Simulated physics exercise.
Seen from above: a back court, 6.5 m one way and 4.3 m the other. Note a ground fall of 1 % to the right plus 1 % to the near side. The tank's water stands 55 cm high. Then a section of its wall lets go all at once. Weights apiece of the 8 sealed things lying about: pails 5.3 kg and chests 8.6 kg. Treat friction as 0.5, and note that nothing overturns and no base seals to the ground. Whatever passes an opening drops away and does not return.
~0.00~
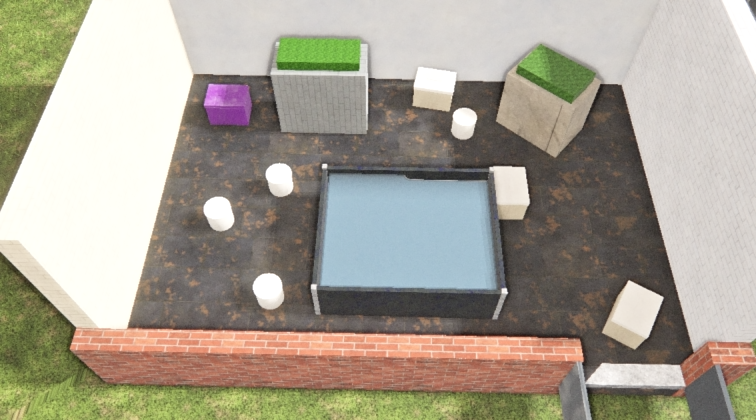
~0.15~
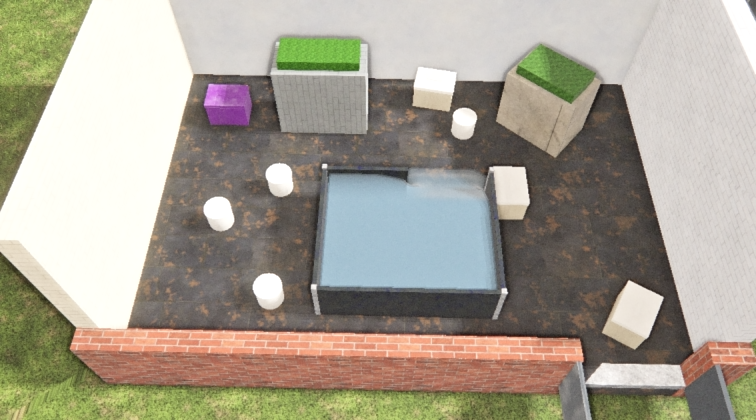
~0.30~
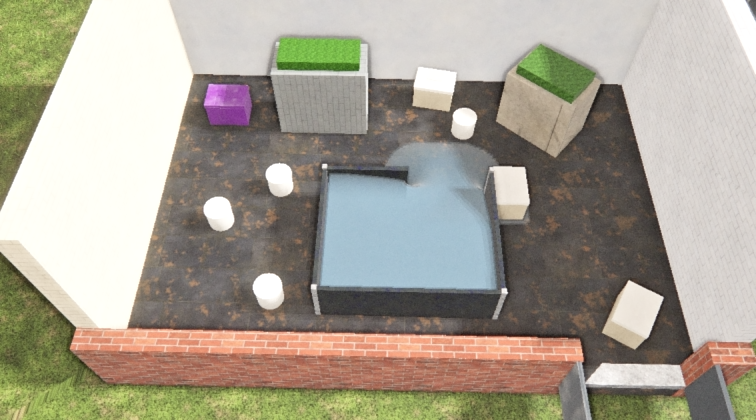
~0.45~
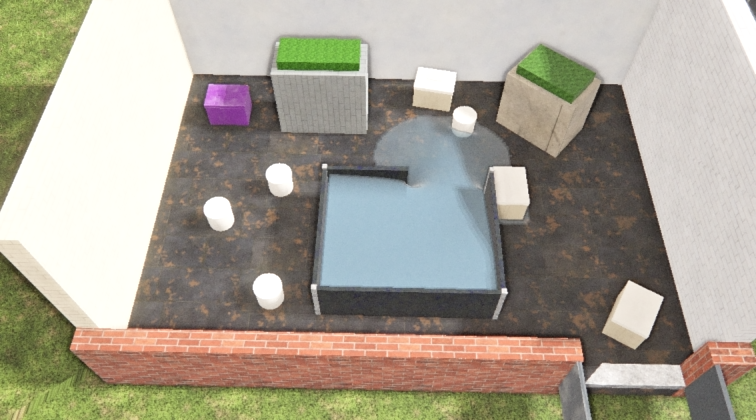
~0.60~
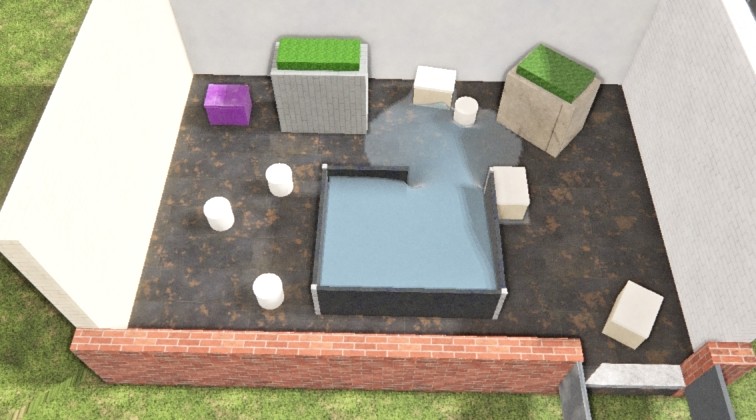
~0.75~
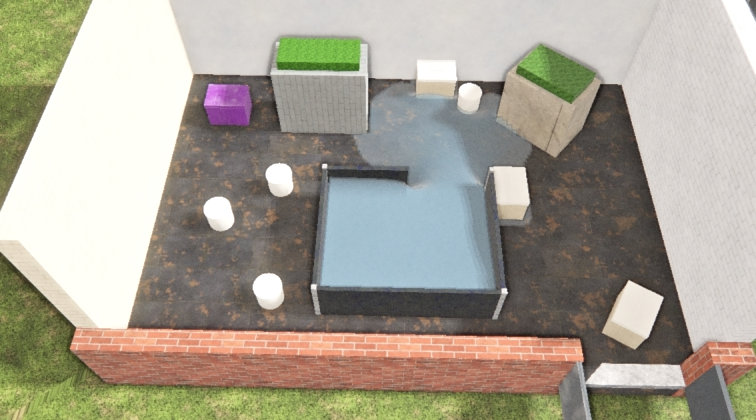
At the start, a dark-walled tank of water stands in a walled court among white pails, pale chests and a purple chest. Water then pours through an opening in its far wall and spreads across the ground toward the back, and a nearby pail and pale chest shift slightly backward.
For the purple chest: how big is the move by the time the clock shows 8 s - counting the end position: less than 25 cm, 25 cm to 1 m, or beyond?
Result: Long travel.
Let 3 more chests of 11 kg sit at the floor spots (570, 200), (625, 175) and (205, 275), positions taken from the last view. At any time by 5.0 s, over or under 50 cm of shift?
In that order: Over, more, less.
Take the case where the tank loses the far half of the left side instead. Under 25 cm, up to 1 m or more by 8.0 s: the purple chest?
The answer: The purple chest slips a moderate way.
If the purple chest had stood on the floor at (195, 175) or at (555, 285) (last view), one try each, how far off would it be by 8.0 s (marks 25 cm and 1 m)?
Respectively: It is shoved a long way; it rests almost unmoved.
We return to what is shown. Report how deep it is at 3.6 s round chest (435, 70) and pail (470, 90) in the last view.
About 16 and 14 cm.
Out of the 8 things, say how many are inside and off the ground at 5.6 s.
Total: 3.
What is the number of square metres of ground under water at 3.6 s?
Close to 18 m2, I'd say.
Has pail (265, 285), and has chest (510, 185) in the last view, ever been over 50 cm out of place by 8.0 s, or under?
The first never reached the threshold, and the second never reached the threshold.
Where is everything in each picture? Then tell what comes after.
The first picture shows the purple chest at (226, 95), on the bottom; 3.2 m2 under water; 0 of 8 have shifted.
The second picture shows the purple chest at (226, 95) rests on the ground; water covers 3.7 m2; 0 of 8 have shifted.
The third picture shows the purple chest at (226, 95) rests on the ground; 4.3 m2 under water; 0 of 8 have shifted.
The fourth picture shows the purple chest at (226, 95), on the bottom; 5.1 m2 under water; 0 of 8 have shifted.
The fifth picture shows the purple chest at (226, 95) rests on the ground; 5.9 m2 under water; 1 of 8 have shifted.
The sixth picture shows the purple chest at (226, 95) rests on the ground; 6.7 m2 under water; 2 of 8 have shifted.
After 1.6 s the purple chest is near (226, 95), 0.0 m from its start, aground; 0 of 8 are out; 2 afloat.
After 3.6 s the purple chest is near (222, 102), 0.1 m from its start, aground; 0 of 8 are out; 2 afloat.
After 5.6 s the purple chest is near (252, 144), 1.0 m from its start, afloat; 1 of 8 are out; 3 afloat.
After 8.0 s the purple chest is near (223, 214), 2.0 m from its start, afloat; 1 of 8 are out; 3 afloat.
